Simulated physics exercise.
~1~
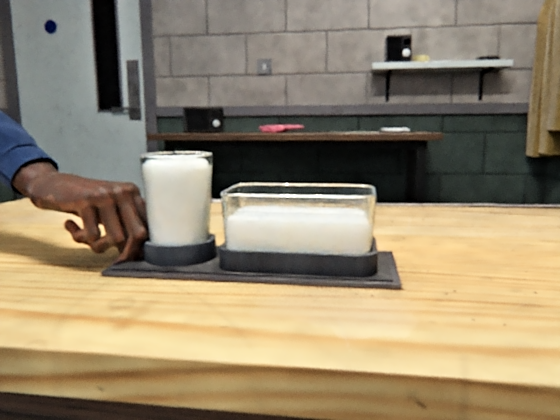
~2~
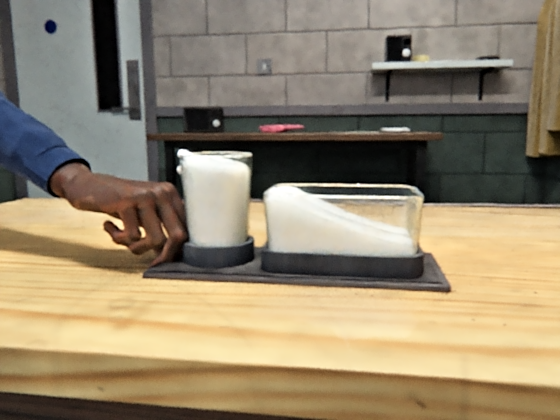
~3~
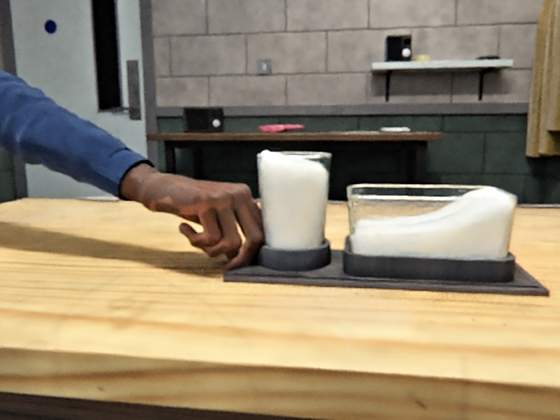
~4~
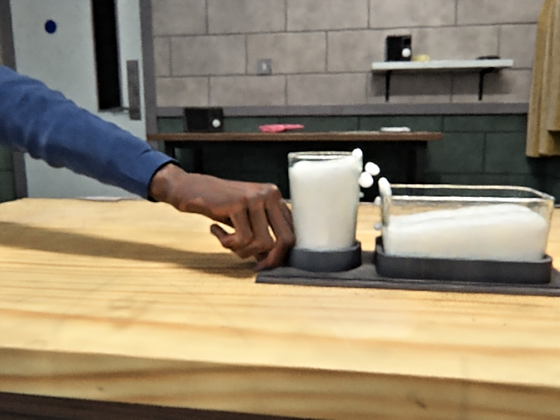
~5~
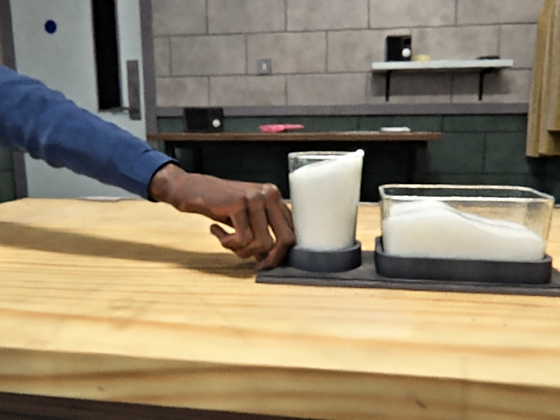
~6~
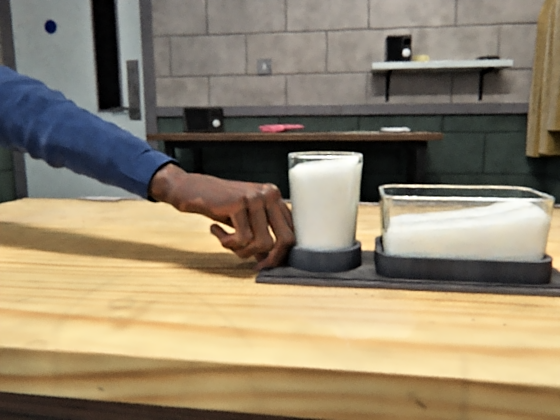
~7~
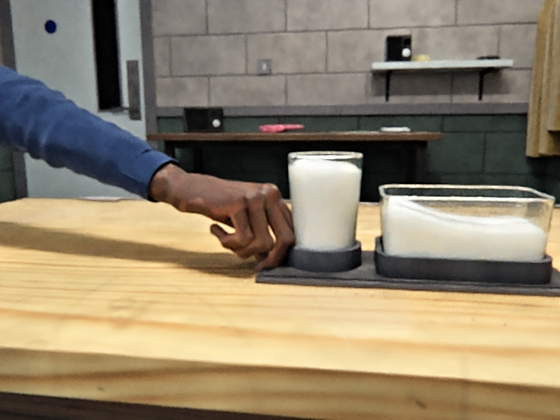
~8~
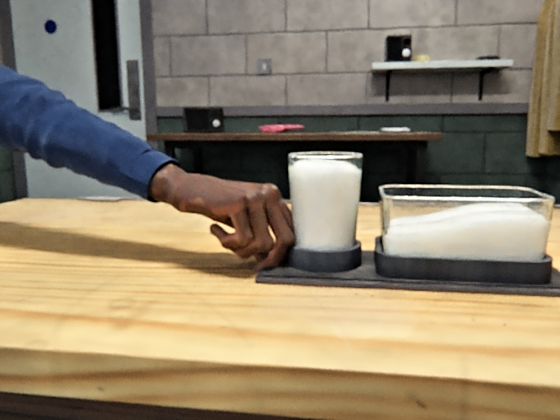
Hand pushing tray holding glass and oblong tub of milk rightward across wooden table, stopping as milk splashes from glass, then settles.
